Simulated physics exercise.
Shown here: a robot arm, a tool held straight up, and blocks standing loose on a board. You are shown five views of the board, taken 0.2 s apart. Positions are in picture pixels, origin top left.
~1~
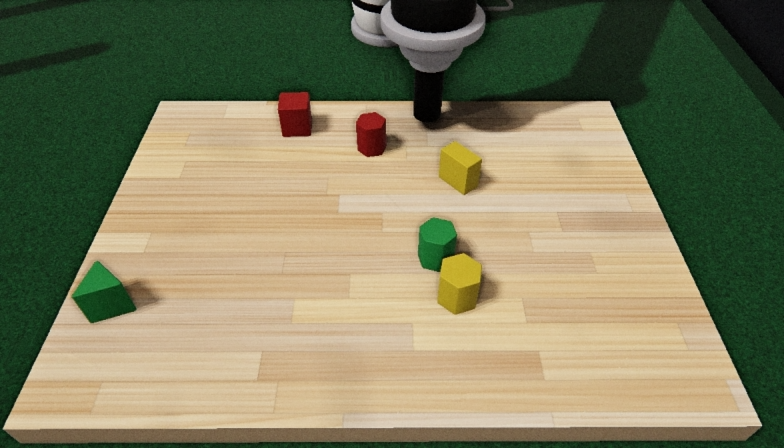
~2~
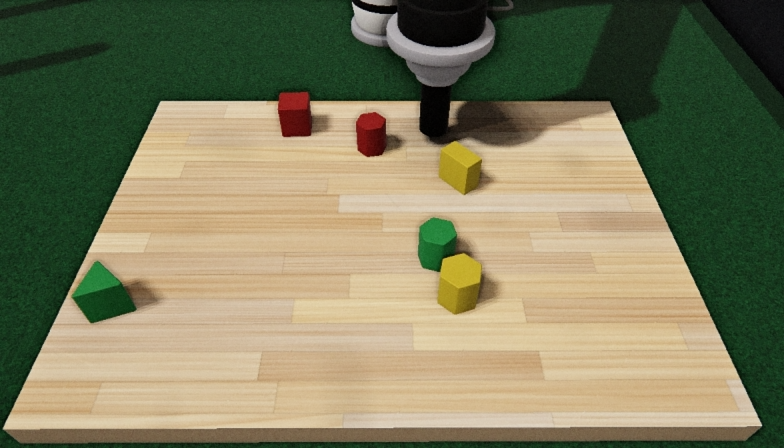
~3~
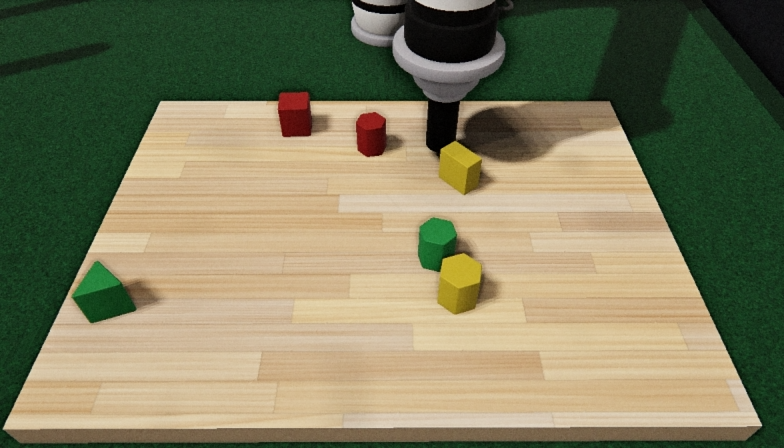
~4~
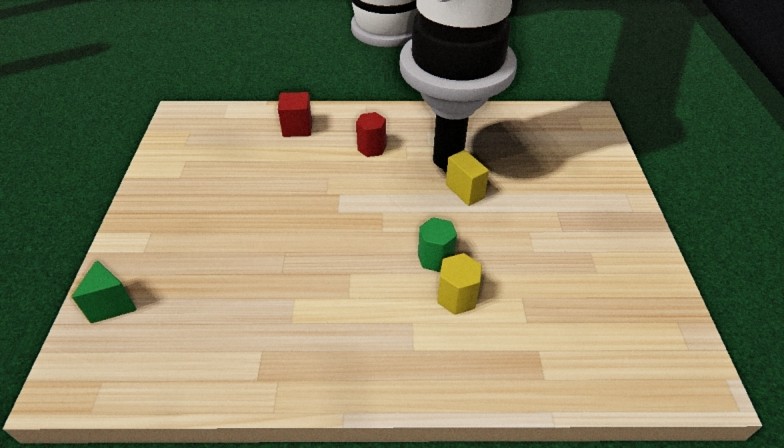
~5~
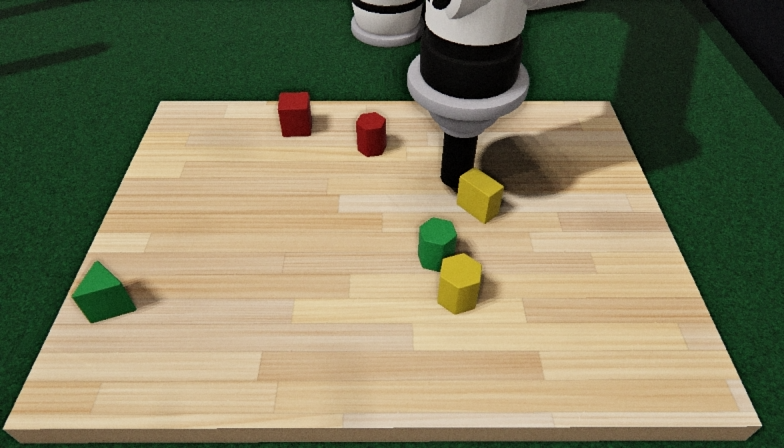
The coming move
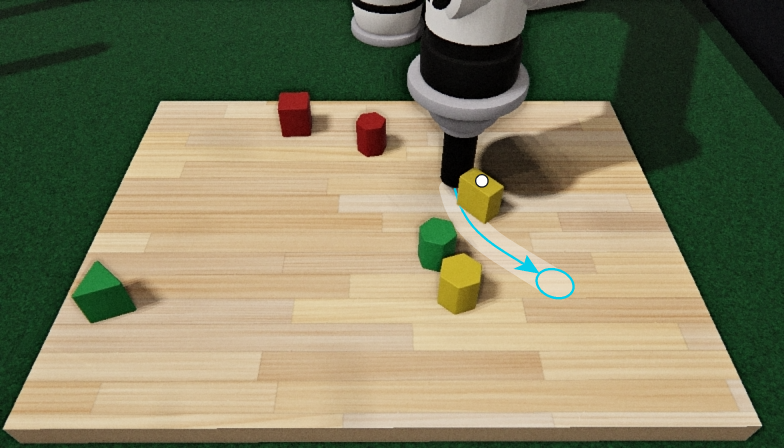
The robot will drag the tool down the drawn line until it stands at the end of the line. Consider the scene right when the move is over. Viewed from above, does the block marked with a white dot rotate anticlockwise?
Final answer: Yes.
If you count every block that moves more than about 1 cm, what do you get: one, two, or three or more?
The answer is one block, counting only moves over 1 cm.
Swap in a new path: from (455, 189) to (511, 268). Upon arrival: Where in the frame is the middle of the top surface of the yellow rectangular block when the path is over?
Its top face will be centred at roughly (560, 254).
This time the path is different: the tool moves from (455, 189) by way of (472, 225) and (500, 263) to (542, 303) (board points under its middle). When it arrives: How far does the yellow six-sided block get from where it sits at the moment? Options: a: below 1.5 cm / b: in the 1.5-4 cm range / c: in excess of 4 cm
(a)
Drawn move, from (455, 189) through (470, 223) and (508, 254) to (555, 283); the dot is on the yellow rectangular block.
The first path, step by step. One third of the way, tool (472, 212); yellow rectangular block (510, 211), turned 25° anticlockwise.
Two thirds of the way, tool (511, 244); yellow rectangular block (557, 236), turned 45° anticlockwise.
At the end, tool (559, 273); green six-sided block still; yellow rectangular block (606, 252), turned 65° anticlockwise.
